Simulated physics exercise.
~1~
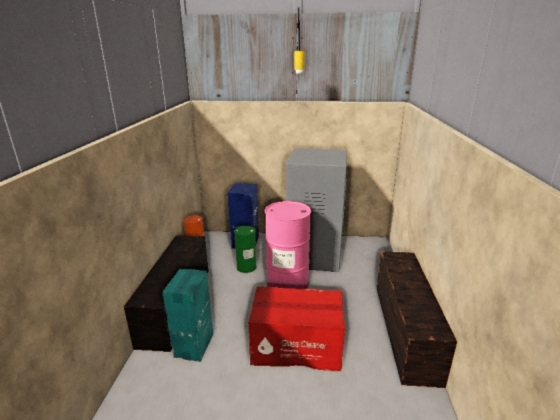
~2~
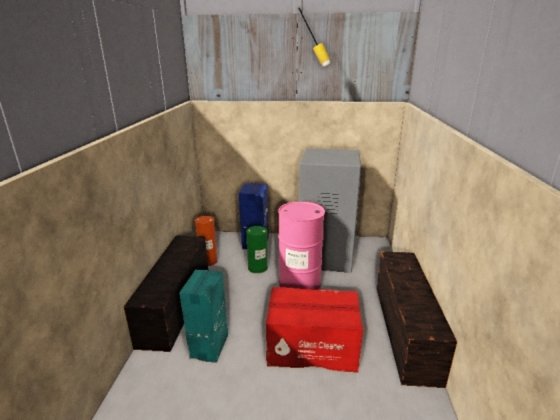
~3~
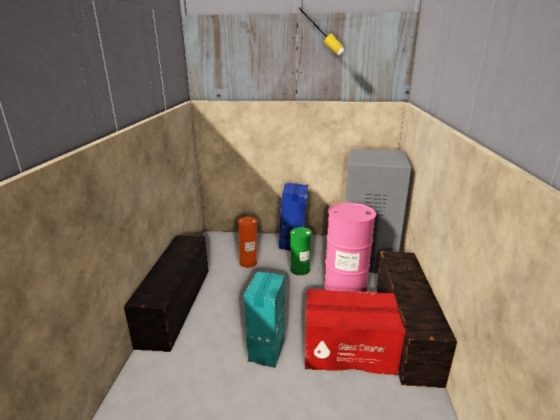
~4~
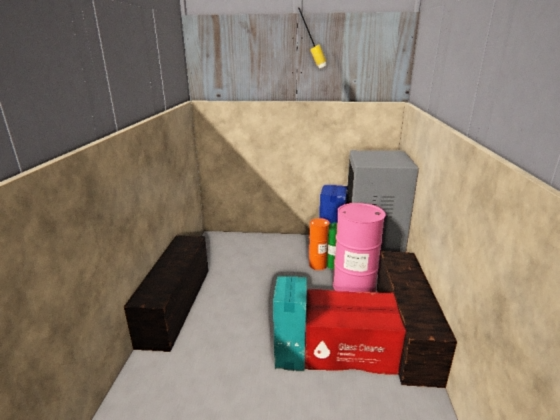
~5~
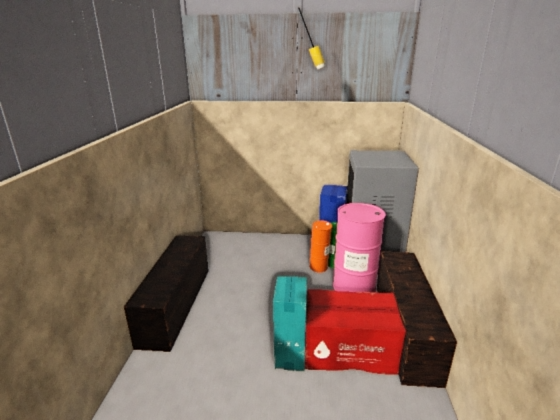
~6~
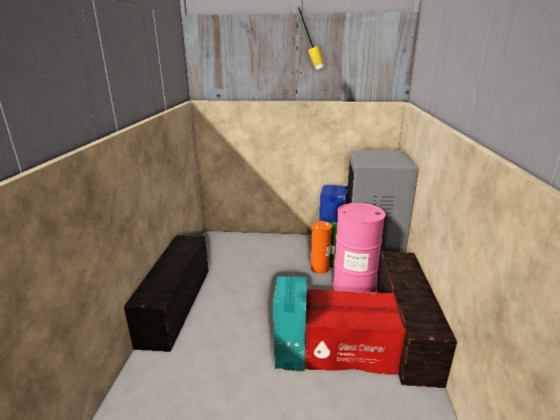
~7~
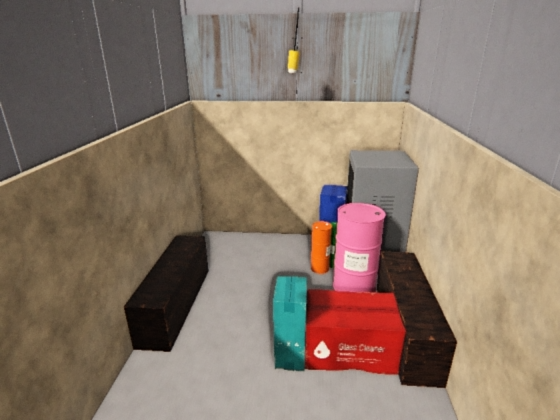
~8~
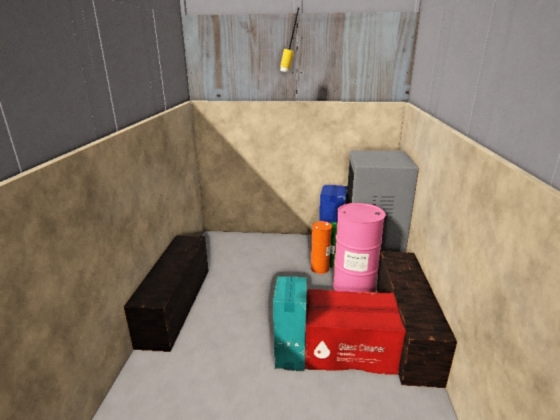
A mixed load of drums, boxes and a tall grey appliance begins sliding to the right across the floor of a works van's load bay, while a yellow lamp swings on its cord above. The turquoise box, the orange and green canisters and the blue box travel farthest, with the turquoise and blue boxes tilting slightly on the way. The red box meets the right wheel box, and the turquoise box closes up against it. The load then settles, still upright and bunched on the right, the green canister almost hidden behind the orange one, as the lamp keeps swaying.
